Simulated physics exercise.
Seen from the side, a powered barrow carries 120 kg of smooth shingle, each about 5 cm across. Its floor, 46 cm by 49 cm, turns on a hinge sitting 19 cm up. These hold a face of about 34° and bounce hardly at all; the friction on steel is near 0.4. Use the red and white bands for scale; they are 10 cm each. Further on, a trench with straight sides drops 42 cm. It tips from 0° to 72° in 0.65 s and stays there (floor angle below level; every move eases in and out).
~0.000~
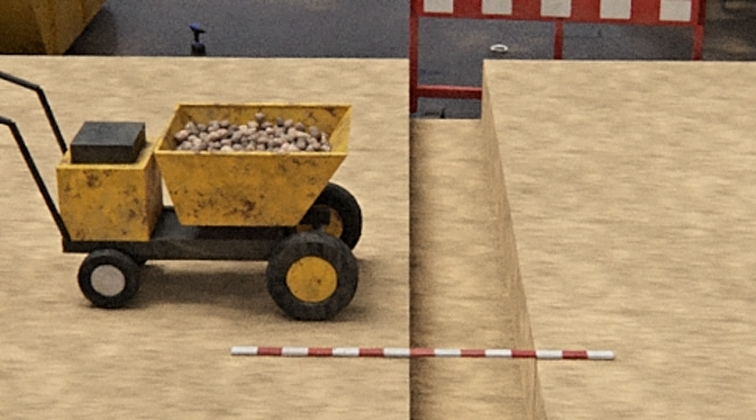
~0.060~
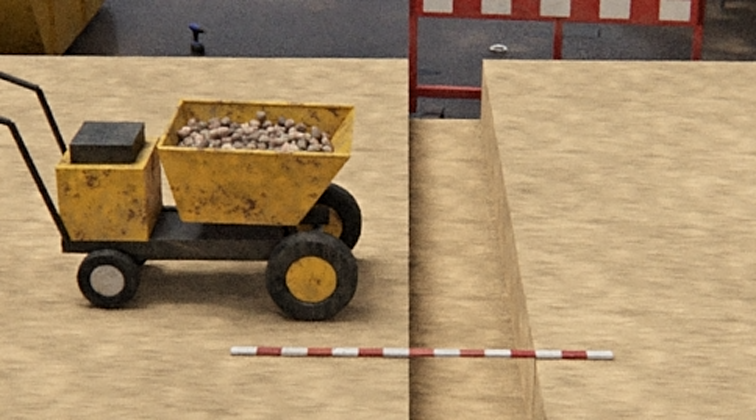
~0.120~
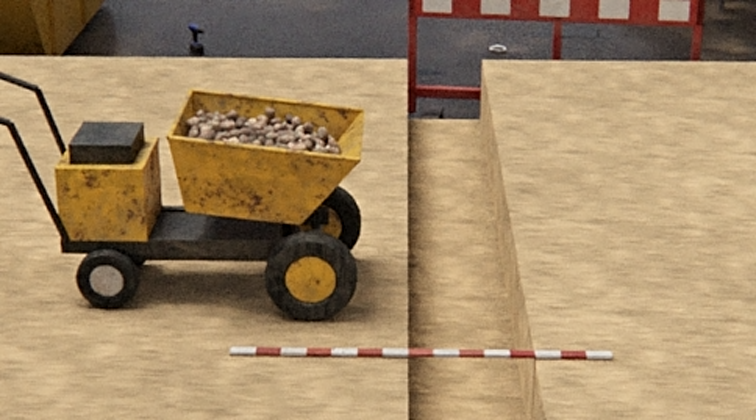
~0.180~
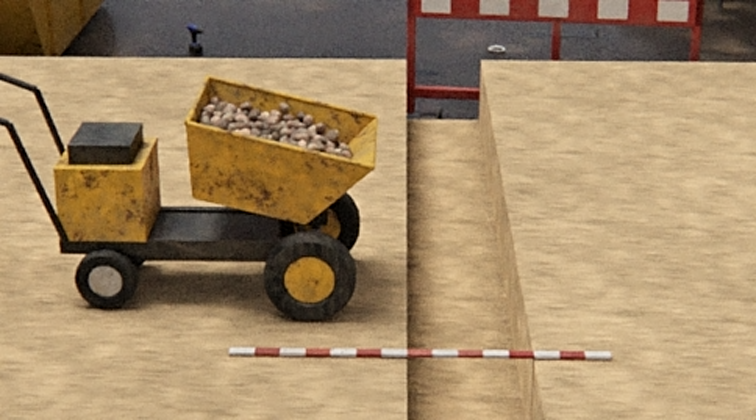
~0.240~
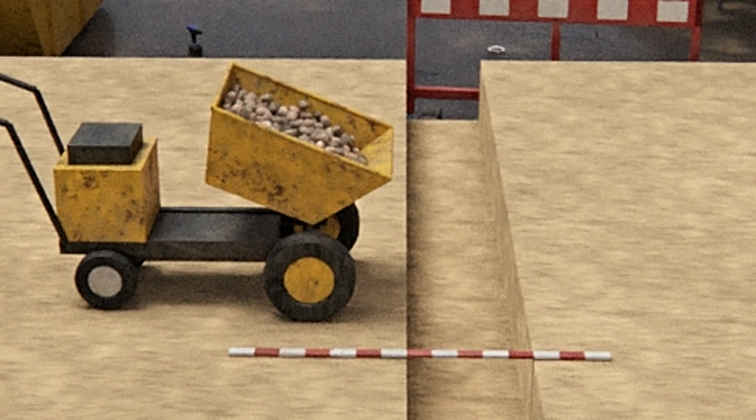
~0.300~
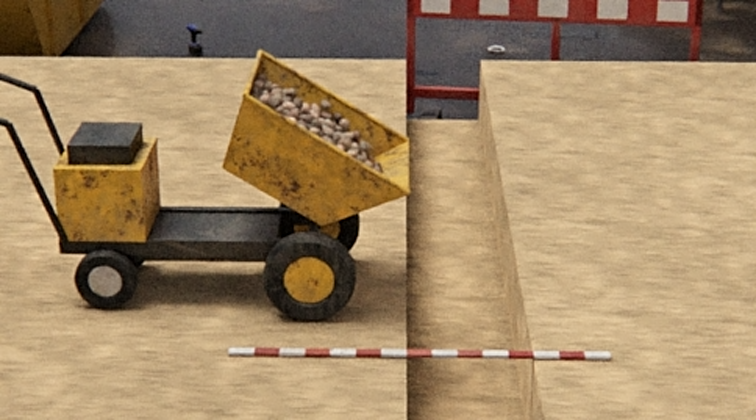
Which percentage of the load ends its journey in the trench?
Roughly 74 per cent.
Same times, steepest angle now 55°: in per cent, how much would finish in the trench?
In that case near 35 per cent.
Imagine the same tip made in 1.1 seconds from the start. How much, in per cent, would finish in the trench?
It would be near 90 percent.
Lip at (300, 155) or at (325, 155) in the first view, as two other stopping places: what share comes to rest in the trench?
Near 100 per cent from the first place, 90 from the second.
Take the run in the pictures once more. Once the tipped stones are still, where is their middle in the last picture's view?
Middle at around (494, 362), I'd say.
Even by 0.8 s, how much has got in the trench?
Roughly 30% by that time.
After 0.5 s the floor is at 61°; 100 % in the tray; the foremost stones are at (426, 218).
After 0.8 s the floor is at 72°; 70 % in the tray, 29 % in the trench, 1 % past the trench; the foremost stones are at (537, 293).
After 1.1 s the floor is at 72°; 21 % in the tray, 53 % in the trench, 26 % past the trench; the foremost stones are at (721, 296).
After 3.0 s the floor is at 72°; 0 % in the tray, 74 % in the trench, 26 % past the trench; the foremost stones are past the picture's edge.
